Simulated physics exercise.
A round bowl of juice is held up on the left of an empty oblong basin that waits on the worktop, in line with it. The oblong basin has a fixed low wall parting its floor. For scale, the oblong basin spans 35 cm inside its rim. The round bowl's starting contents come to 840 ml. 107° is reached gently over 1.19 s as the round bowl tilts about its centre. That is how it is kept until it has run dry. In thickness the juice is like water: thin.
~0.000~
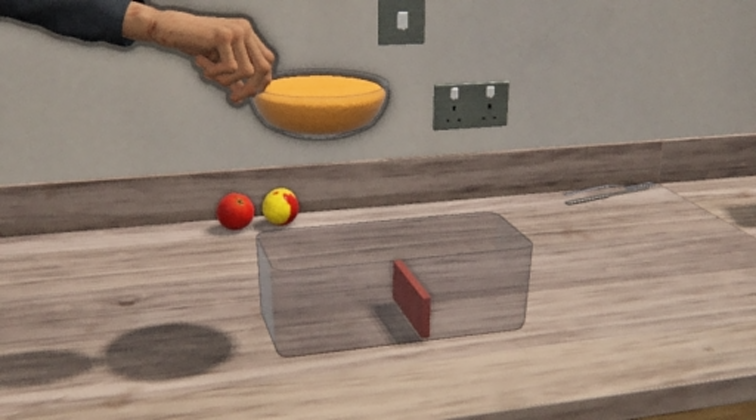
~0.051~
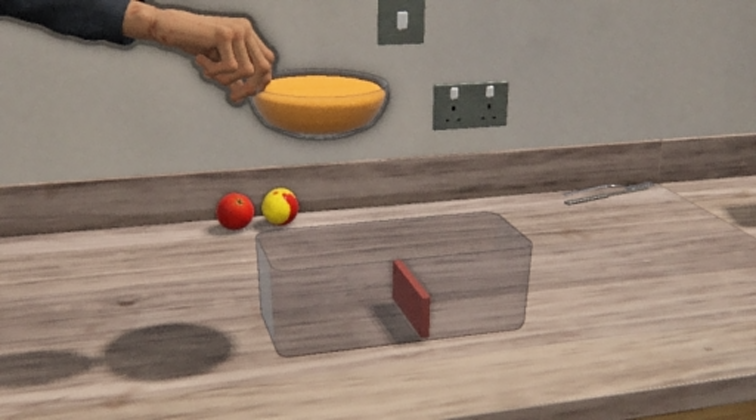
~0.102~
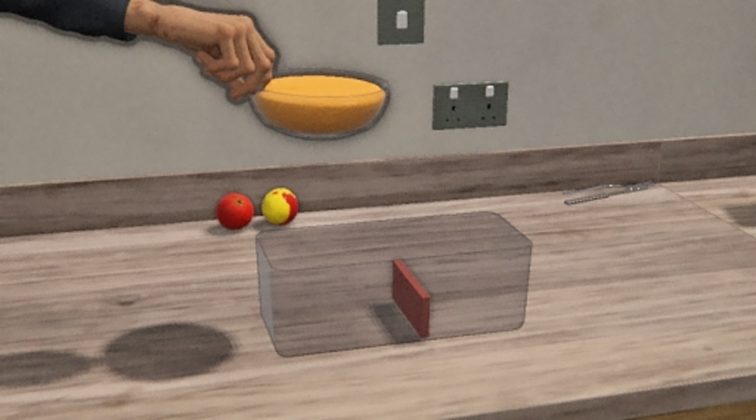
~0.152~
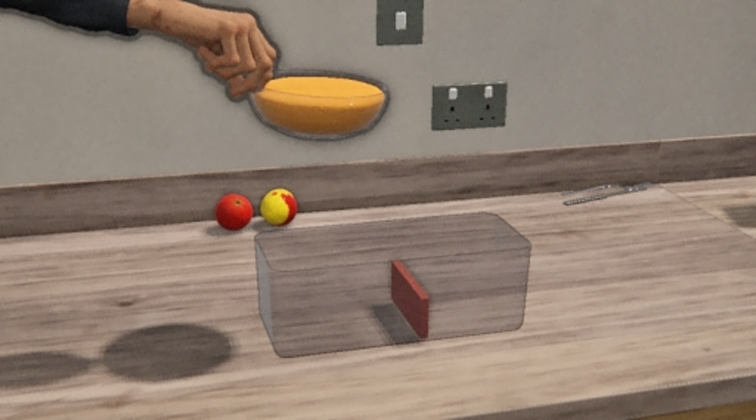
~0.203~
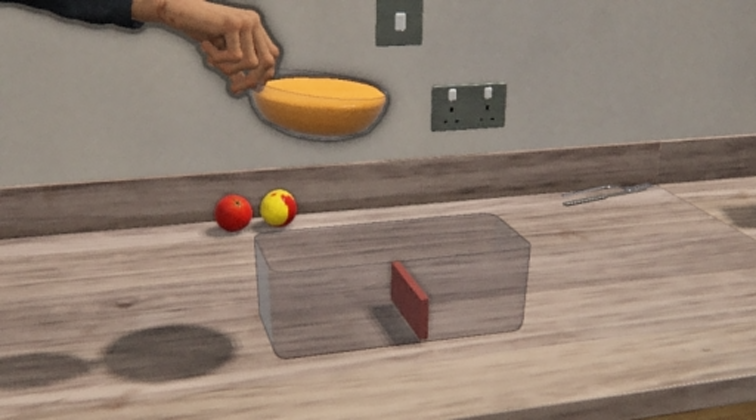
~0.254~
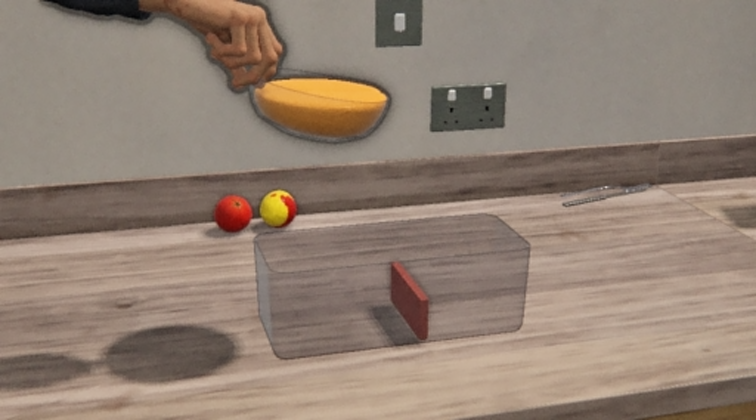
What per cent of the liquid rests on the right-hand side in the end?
72 percent.
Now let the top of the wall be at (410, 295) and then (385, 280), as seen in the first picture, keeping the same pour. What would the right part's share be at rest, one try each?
Some 65 in a hundred, then some 85 in a hundred.
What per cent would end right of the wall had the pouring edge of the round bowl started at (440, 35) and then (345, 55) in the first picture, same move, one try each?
Near 80 in a hundred on the first go and near 45 in a hundred on the second.
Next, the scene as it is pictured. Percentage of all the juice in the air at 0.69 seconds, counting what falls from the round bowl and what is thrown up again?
I'd put it at about 48 percent.
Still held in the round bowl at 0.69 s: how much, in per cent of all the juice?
26 %.
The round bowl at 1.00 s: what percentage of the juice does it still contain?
Around 0 in a hundred is still there.
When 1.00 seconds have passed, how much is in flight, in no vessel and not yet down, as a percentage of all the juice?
Airborne share: Near 5 %.
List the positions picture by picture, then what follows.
In the first picture, tilt 0°; pouring edge (385, 81); surface from (252, 92) to (381, 86); the oblong basin's rim runs from (264, 253) to (515, 230); the wall's top is at (411, 279).
In the second picture, tilt 0°; pouring edge (385, 81); surface from (251, 92) to (381, 87).
In the third picture, tilt 2°; pouring edge (385, 83); surface from (251, 91) to (381, 88).
In the fourth picture, tilt 4°; pouring edge (385, 86); surface from (251, 91) to (381, 89).
In the fifth picture, tilt 8°; pouring edge (385, 91); surface from (252, 92) to (382, 90).
In the sixth picture, tilt 12°; pouring edge (385, 96); surface from (254, 92) to (383, 92).
After 0.69 s the tilt is 66° and 26 per cent is still to pour, 2 is left of the wall and 23 right of it.
After 1.00 s the tilt is 100° and 0 per cent is still to pour, 20 is left of the wall and 72 right of it.
After 1.33 s the tilt is 107° and 0 per cent is still to pour, 25 is left of the wall and 72 right of it.
After 1.69 s the tilt is 107° and 0 per cent is still to pour, 25 is left of the wall and 72 right of it.
In the end 25 per cent lies left of the wall, 72 right of it and 3 outside.
